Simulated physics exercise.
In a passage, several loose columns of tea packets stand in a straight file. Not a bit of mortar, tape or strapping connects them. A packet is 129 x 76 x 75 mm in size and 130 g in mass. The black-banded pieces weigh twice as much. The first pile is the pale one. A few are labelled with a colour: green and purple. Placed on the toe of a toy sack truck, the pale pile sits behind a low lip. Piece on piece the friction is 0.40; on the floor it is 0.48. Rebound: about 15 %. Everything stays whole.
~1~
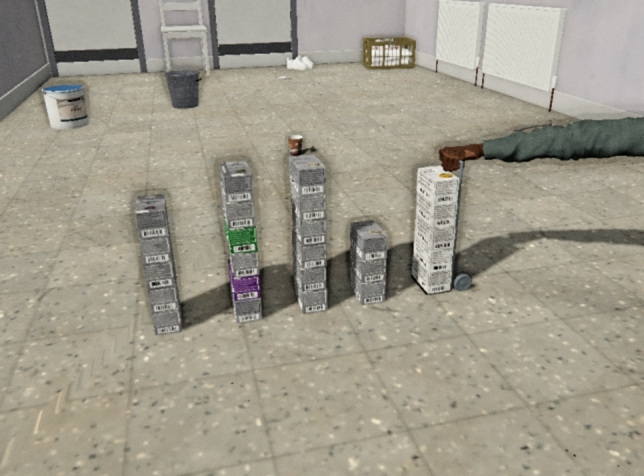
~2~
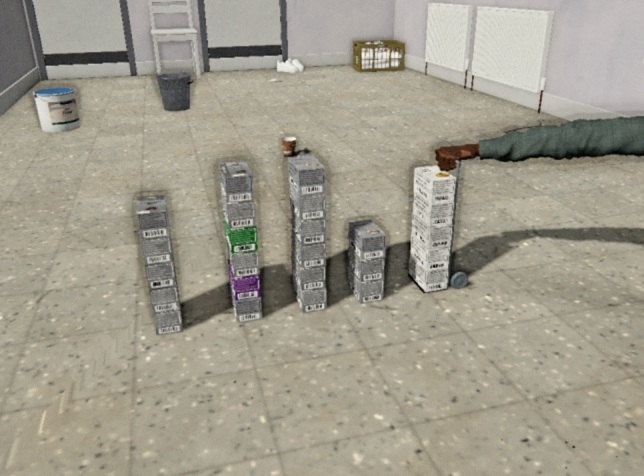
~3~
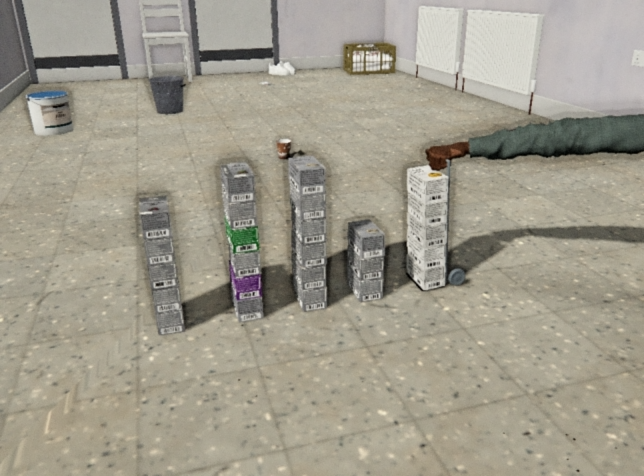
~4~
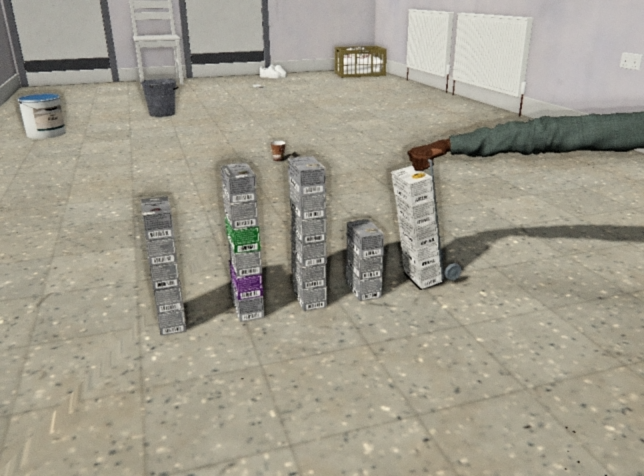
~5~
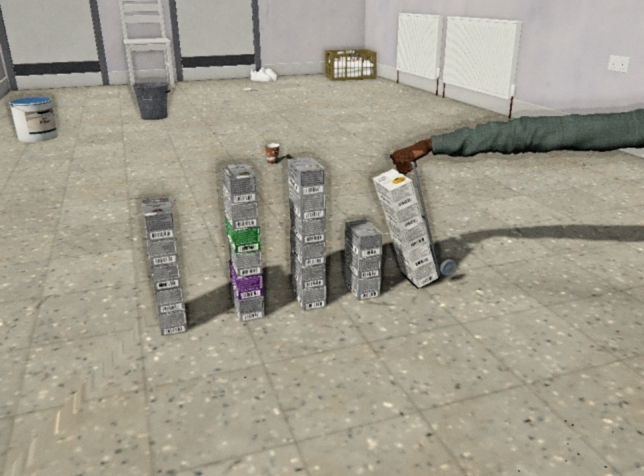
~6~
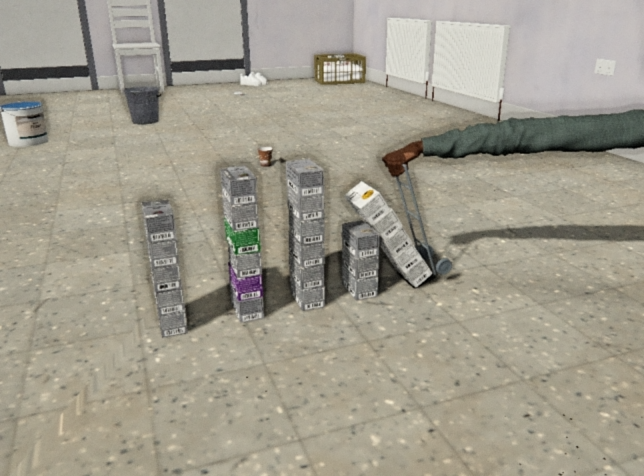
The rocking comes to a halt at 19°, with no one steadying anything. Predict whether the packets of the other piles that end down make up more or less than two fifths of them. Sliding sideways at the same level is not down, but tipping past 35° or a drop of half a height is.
More.
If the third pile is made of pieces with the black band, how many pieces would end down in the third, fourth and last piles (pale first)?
In that case the third pile has 0 down, the fourth 0, the last 0.
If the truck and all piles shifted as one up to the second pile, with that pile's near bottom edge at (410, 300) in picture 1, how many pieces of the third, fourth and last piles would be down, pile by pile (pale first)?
Down per pile: Third 0; fourth 0; last 0.
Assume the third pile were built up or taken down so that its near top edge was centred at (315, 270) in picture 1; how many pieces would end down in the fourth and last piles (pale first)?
Down by pile: Fourth 0, last 0.
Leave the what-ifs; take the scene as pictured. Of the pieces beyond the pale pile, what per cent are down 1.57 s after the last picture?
85 %.
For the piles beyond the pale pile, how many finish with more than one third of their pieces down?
Looks like 4 of them in total.
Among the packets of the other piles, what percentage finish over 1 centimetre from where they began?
It is 90 per cent.
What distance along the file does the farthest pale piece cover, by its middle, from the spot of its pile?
Distance: Near 46 cm.
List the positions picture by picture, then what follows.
In the first frame (each place is the centre of the face we see best; the camera moves round a little), truck frame (460, 190) 0° forward; purple packet (247, 289); green packet (244, 241); the others all in place.
Truck frame (456, 189) 0° forward; green packet (244, 241), in the second frame.
Truck frame (448, 188) 3° forward, top of the pale pile leaning 3°; green packet (246, 241); the others all in place, in the third frame.
Truck frame (433, 187) 10° forward, top of the pale pile leaning 10°; green packet (247, 241); the others all in place, in the fourth frame.
Truck frame (419, 188) 17° forward, top of the pale pile leaning 19°; green packet (248, 241); the others all in place, in the fifth frame.
Truck frame (412, 189) 19° forward, top of the pale pile leaning 33°; green packet (248, 242); purple packet (250, 289); the others all in place, in the sixth frame.
Then, 0.35 s later than the last frame, 5 of the pale pile down; none of the 20 other packets down, 9 disturbed.
Then, 1.01 s later than the last frame, 5 of the pale pile down; 2 of the 20 other packets down; green packet tilted 13°; purple packet tilted 8°.
Then, 1.31 s later than the last frame, 5 of the pale pile down; 13 of the 20 other packets down; purple packet tilted 61°, 48 mm lower; green packet tilted 23°, 9 cm lower.
Then, 1.57 s later than the last frame, 5 of the pale pile down; 17 of the 20 other packets down; purple packet on its side; green packet tilted 57°, 16 cm lower.
When it is over, 5 of the pale pile down; 17 of the 20 other packets down; purple packet on its side; green packet tilted 40°, 18 cm lower. That is 85 per cent. In pixels of the last frame, middles, purple packet near (215, 308), green packet near (130, 309).
